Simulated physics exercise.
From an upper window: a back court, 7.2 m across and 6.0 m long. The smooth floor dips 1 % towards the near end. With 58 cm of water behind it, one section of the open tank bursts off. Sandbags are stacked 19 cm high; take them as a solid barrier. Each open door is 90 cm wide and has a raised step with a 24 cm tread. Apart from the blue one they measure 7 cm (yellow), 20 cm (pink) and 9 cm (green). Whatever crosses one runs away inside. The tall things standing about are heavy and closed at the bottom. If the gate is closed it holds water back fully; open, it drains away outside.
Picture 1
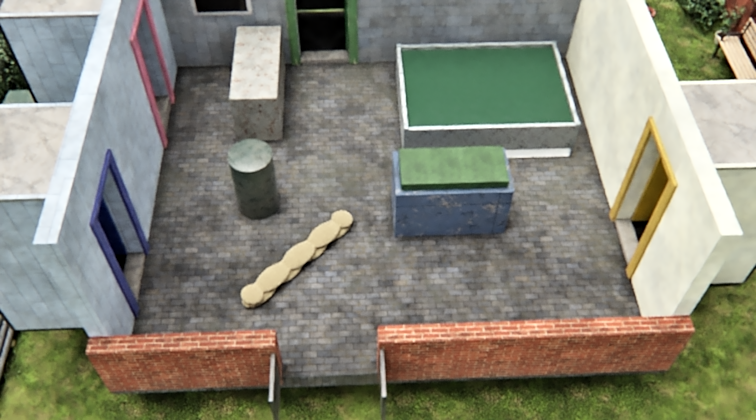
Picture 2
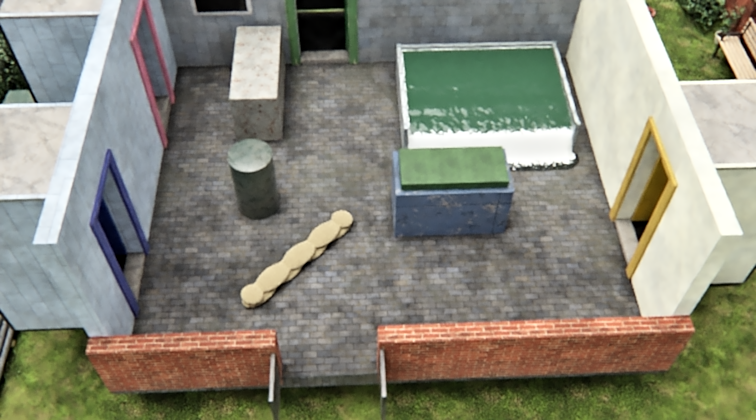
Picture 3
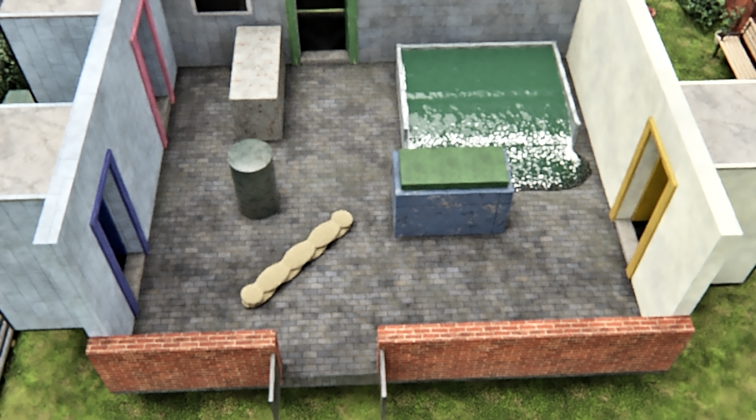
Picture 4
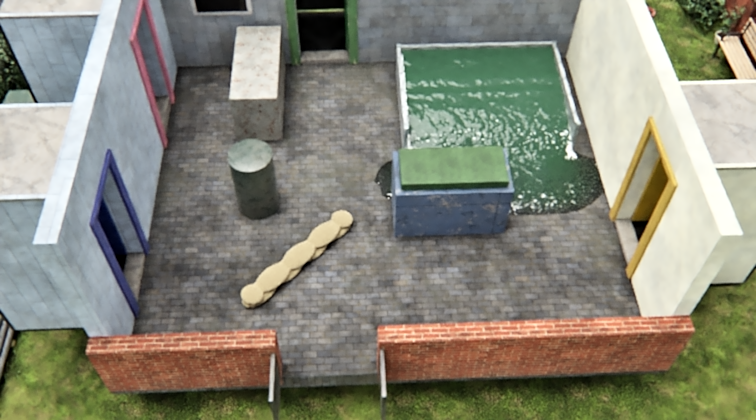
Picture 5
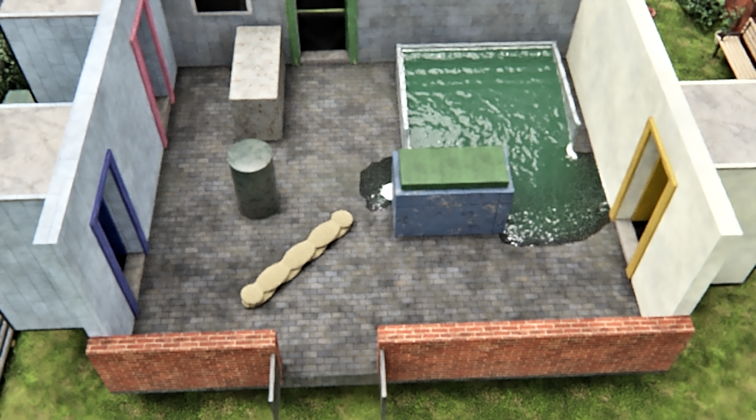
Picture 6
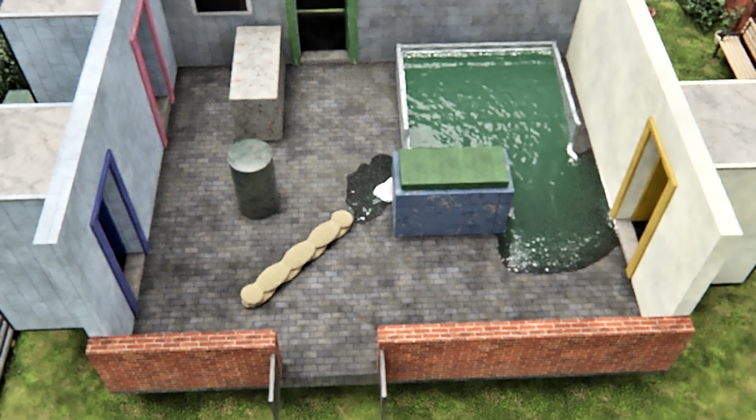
Green water bursts through the near side of an open tank in a paved court, foams around a blue block, then spreads toward the yellow door on the right while a smaller dark tongue creeps left to the stacked sandbags.
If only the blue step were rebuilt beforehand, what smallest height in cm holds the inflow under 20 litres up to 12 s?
About 9 cm.
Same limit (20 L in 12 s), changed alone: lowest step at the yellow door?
About 19 cm at yellow.
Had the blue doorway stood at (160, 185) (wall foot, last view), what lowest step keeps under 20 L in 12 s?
Roughly 9.0 cm.
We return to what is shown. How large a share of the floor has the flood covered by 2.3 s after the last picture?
Some 60 per cent of it.
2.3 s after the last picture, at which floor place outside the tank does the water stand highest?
At about (627, 348).
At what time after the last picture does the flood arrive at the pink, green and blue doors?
Arrival: Pink 1.8 s, green 2.2 s, blue 2.0 s.
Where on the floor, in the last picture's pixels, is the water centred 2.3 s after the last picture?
Near (468, 194).
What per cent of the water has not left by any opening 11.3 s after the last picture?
Roughly 84 in a hundred.
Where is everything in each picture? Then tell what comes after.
Still water, 58 cm deep, in the open tank at (484, 87); the blue door at (123, 241) is dry, in the first picture.
The front is at a hidden place, 0.3 m from the gap at a hidden place; 0.7 m2 of floor is wet, 58 cm left at the back, in the second picture.
Water pours out at a hidden place and has run 0.8 m, to a hidden place; about 11 cm deep outside, 58 cm at the back, in the third picture.
Water pours out at a hidden place and has run 1.2 m, to a hidden place; about 13 cm deep outside, 58 cm at the back, in the fourth picture.
Water pours out at a hidden place and has run 1.8 m, to (512, 241); about 11 cm deep outside, 53 cm at the back, in the fifth picture.
Water pours out at a hidden place and has run 2.3 m, to (516, 267); about 9 cm deep outside, 48 cm at the back; 3.5 m in a straight line remain to the blue door at (123, 241), in the sixth picture.
Then, 0.7 s after the last picture water covers 30 % of the floor, deepest (44 cm) near (460, 182); it has not reached the blue door.
Then, 2.3 s after the last picture water covers 60 % of the floor, deepest (37 cm) near (627, 348); 4 cm at the blue door, 0 litres in over its 11 cm step.
Then, 11.3 s after the last picture water covers 95 % of the floor, deepest (12 cm) near (218, 67); 7 cm at the blue door, 9 litres in over its 11 cm step.
At the blue door as built, the water peaked near 14 cm, 5.3 s after the last picture.
Run again over the same 12 s with other heights there, 31 litres in over 8 cm, 9 litres over 11 cm. The limit of 20 litres is kept from about 9 cm up.
